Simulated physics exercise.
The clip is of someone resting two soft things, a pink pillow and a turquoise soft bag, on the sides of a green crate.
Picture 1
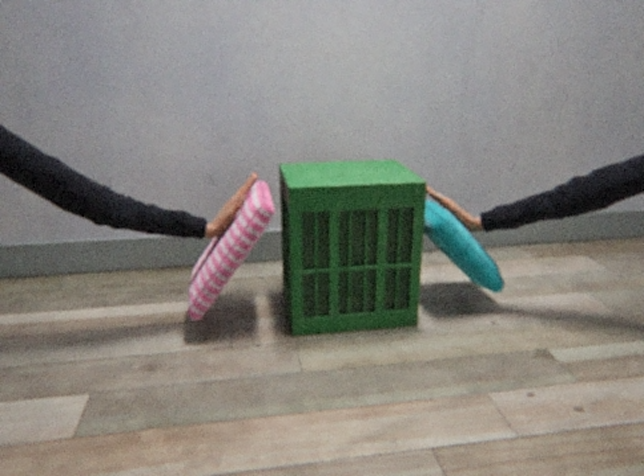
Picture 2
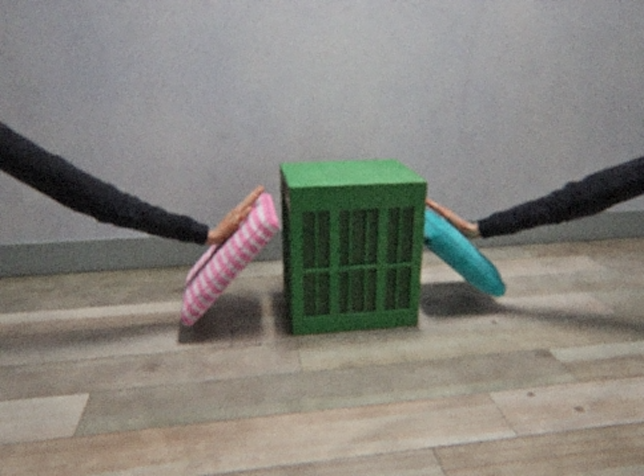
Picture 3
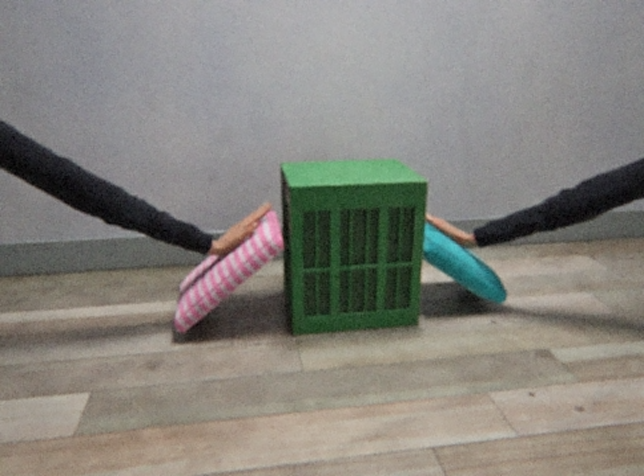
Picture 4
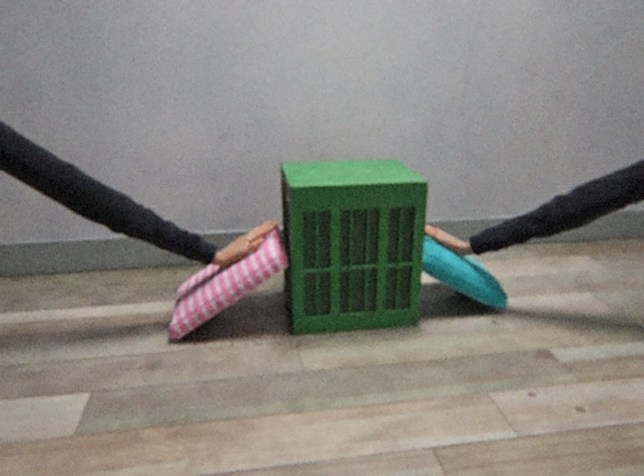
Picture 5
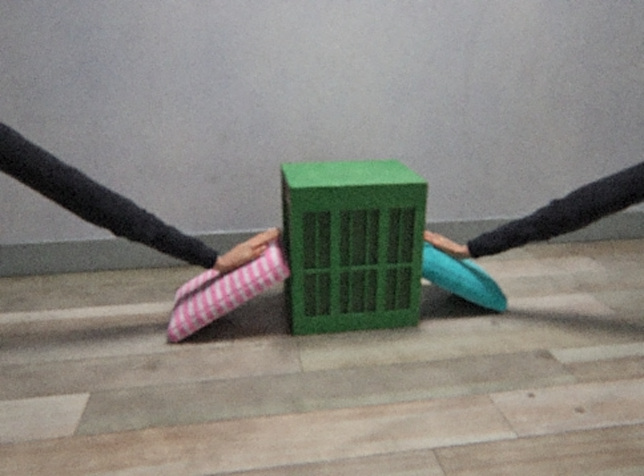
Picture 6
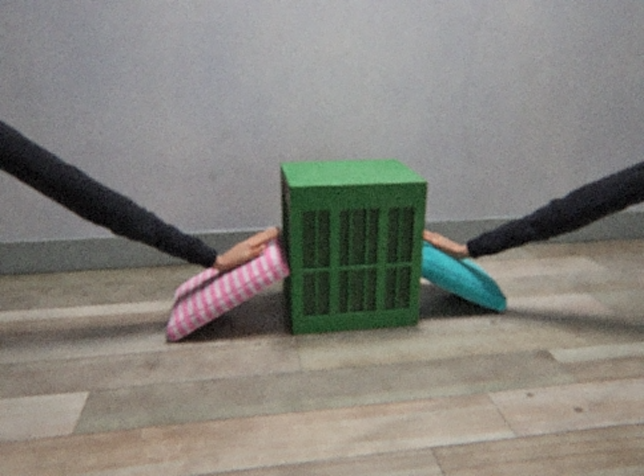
On a wood-plank floor by a grey wall, two hands lowering a pink pillow and turquoise soft bag against a green crate.
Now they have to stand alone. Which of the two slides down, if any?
The pink pillow slides down flat. The turquoise soft bag slips and lies down.
Then, 0.22 s on from there, pillow slipping down near (228, 300); soft bag slipping down near (452, 278).
Then, 0.40 s on from there, pillow flat on the floor near (220, 304); soft bag flat on the floor near (453, 287).
In the end, pillow flat on the floor near (221, 306); soft bag flat on the floor near (454, 287). The pink pillow slips and lies down and the turquoise soft bag slumps to the floor.
